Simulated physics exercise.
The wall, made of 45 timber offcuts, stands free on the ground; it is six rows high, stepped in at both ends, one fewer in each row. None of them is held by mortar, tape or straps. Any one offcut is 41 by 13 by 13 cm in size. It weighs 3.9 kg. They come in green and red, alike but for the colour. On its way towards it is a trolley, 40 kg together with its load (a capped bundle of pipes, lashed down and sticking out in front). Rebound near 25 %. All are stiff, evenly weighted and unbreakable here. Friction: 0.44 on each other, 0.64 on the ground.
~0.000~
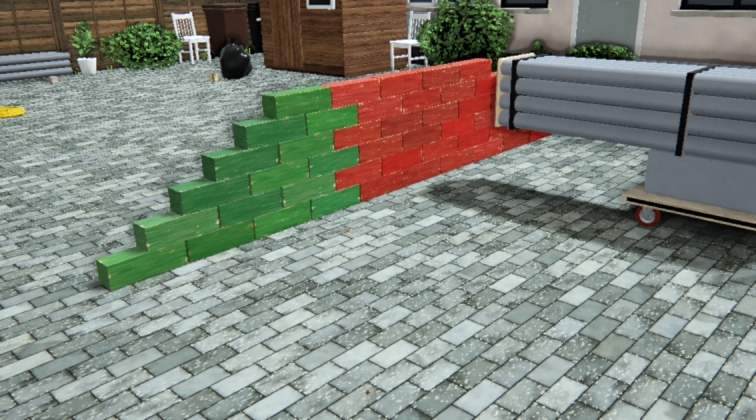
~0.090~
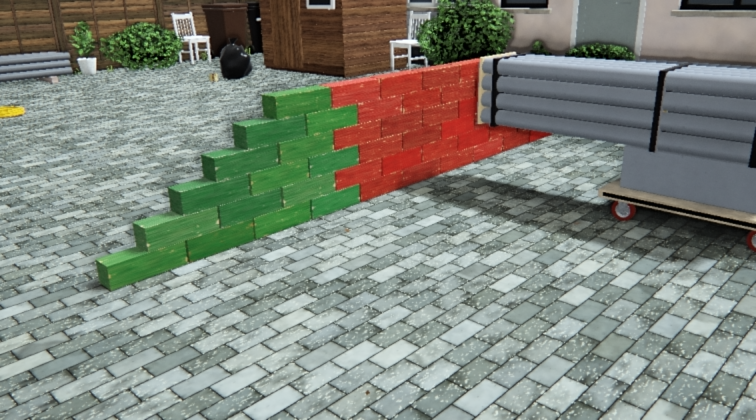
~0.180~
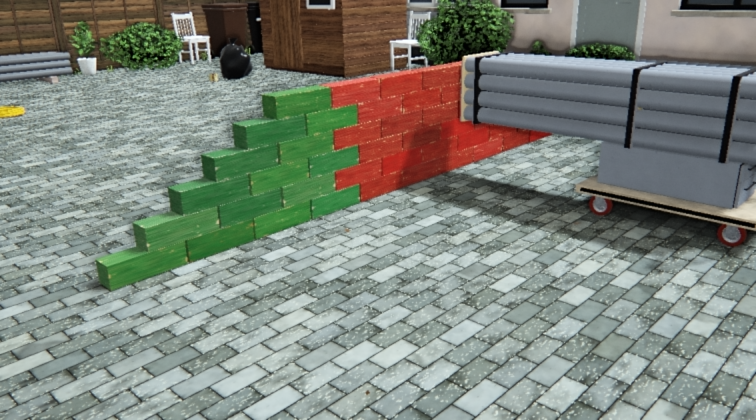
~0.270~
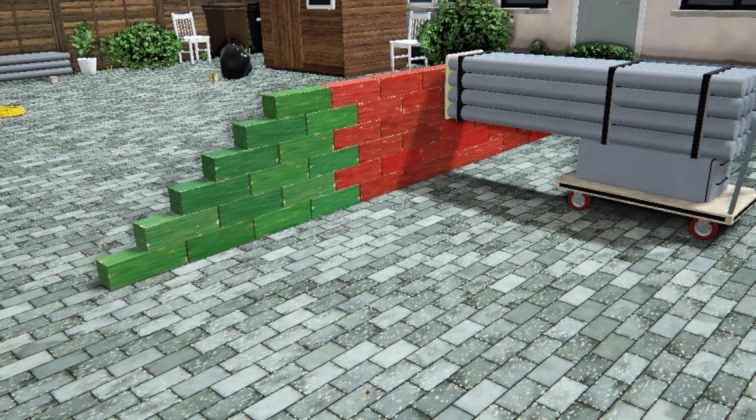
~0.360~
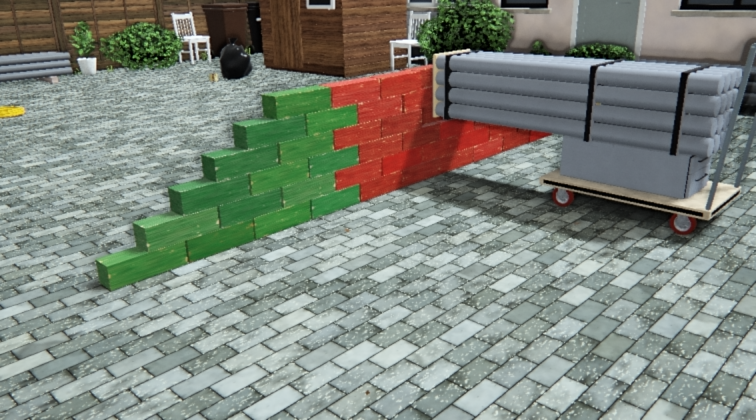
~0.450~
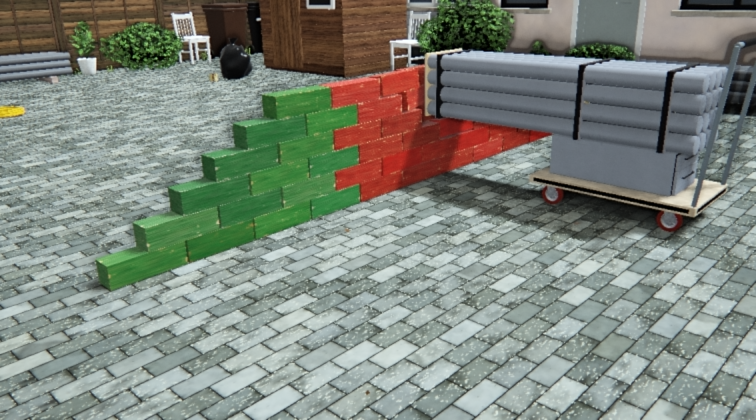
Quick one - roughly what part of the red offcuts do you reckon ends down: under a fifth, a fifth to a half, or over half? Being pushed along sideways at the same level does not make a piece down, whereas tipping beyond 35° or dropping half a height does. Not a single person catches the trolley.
I reckon a fifth to a half.
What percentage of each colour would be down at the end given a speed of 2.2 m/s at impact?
The red would finish 30 in a hundred down, the green 0 in a hundred.
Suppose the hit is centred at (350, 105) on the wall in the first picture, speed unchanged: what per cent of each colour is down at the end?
Down at the end: Red 10 percent, green 30 percent.
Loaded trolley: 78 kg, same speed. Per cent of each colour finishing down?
That would leave red at 30 and green at 0 per cent.
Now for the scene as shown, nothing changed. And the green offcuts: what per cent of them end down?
Colour green - 0 percent down at the end.
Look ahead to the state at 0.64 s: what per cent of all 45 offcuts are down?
15 percent by then.
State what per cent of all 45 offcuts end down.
I'd put it at about 20 percent.
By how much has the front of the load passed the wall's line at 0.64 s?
At that instant, about 25 cm beyond.
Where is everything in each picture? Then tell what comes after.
In the first frame (pixels give the middle of a visible side), load (505, 81) 49 cm short of the wall; top red offcut (442, 77); top green offcut (305, 103); none has stirred.
In the second frame, load (487, 79) 34 cm short of the wall; top red offcut (442, 77).
In the third frame, load (469, 77) 20 cm short of the wall; top red offcut (442, 77).
In the fourth frame, load (453, 75) 7 cm short of the wall; top red offcut (442, 77).
In the fifth frame, load (440, 74) 42 mm into the wall's line; top red offcut (436, 76) 51 mm from its place; movement in 6 of them.
In the sixth frame, load (432, 73) 11 cm into the wall's line; top red offcut (425, 75) 6° from how it stood; top green offcut (305, 103); steepest lean 8°, the offcut at (457, 124); movement in 9 of them.
After 0.64 s, load 23 cm past the wall's line, still rolling; 7 of the 30 red offcuts down (7 of 45 in all colours); top red offcut 24° from how it stood, 11 cm lower.
After 0.92 s, load 38 cm past the wall's line, still rolling; 9 of the 30 red offcuts down (9 of 45 in all colours); top red offcut 20° from how it stood, 62 cm lower.
In the end (2.1 s), load 86 cm past the wall's line, still rolling; 9 of the 30 red offcuts down (9 of 45 in all colours); top red offcut 65 cm lower; top green offcut unmoved. That is 30 per cent. From the last view, middles, top red offcut near (359, 153), top green offcut near (298, 102).
